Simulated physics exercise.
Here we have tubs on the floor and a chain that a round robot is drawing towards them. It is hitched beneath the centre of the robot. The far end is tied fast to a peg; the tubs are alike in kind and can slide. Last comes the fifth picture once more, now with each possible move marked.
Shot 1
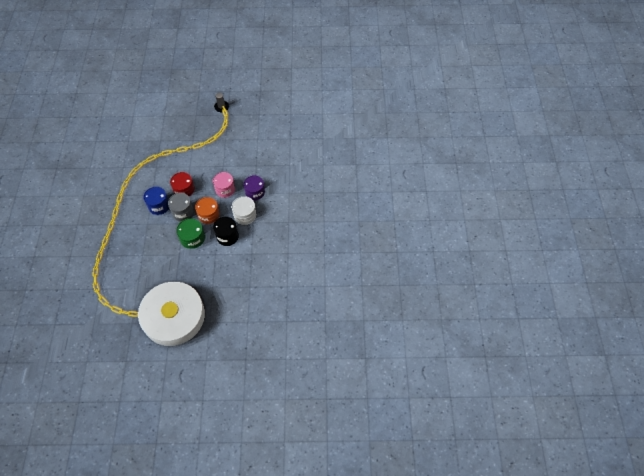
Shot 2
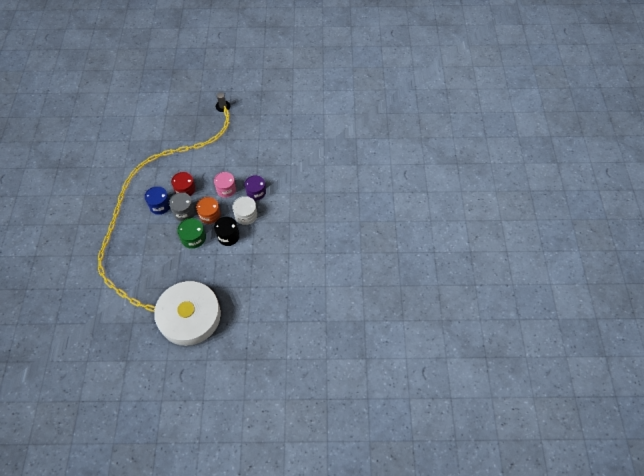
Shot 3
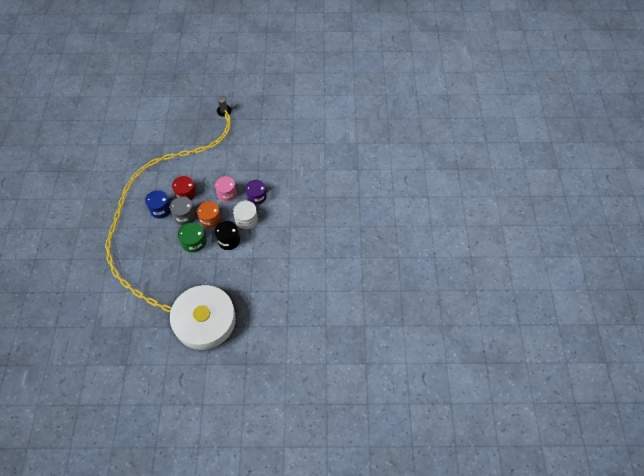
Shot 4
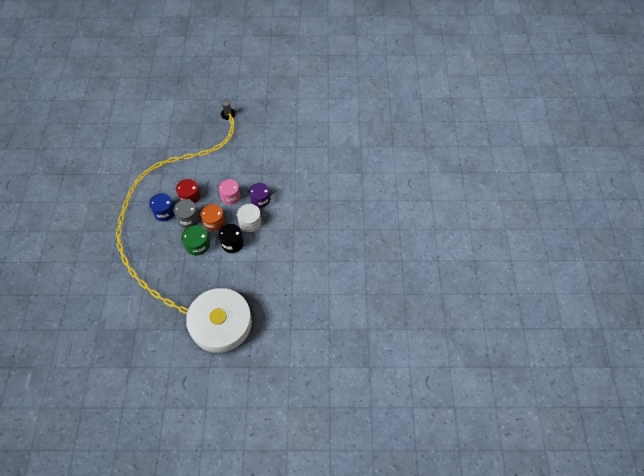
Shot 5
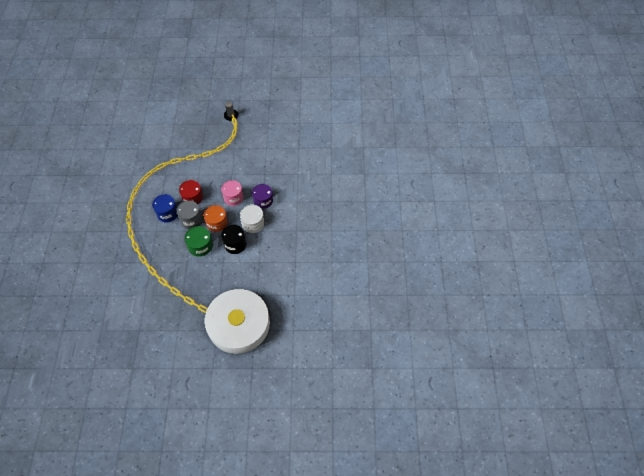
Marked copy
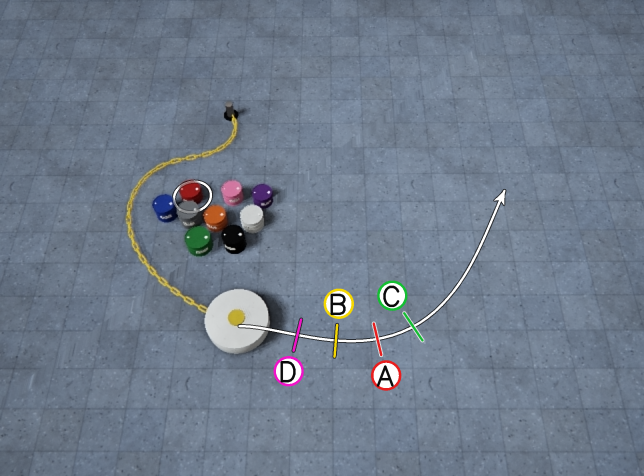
A round white robot slid steadily to the right across the tiled floor below a cluster of nine colourful tubs, dragging the end of a curved yellow chain fastened to a small peg above them.
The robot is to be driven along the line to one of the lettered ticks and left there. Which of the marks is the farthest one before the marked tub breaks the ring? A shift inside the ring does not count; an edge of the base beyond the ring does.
It can go as far as B.
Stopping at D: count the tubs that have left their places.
By then, none.
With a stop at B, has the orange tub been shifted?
By then, no.
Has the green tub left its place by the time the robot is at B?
No.
On the marked copy, A at (377, 339); B at (336, 341); C at (413, 327); D at (297, 335); the ring at (192, 197); the route from (239, 326) via (428, 317) to (504, 191).
Following B. Soon after the start, robot (271, 326); red tub (191, 193).
Later, robot (307, 333); red tub (191, 193).
In the end, robot (336, 337); grey tub (193, 216); red tub (191, 193); blue tub (177, 207); the red tub is still in its ring.
As for the rest, A drags the ringed tub to (213, 185); C drags the ringed tub to (221, 180); D is safe but short.
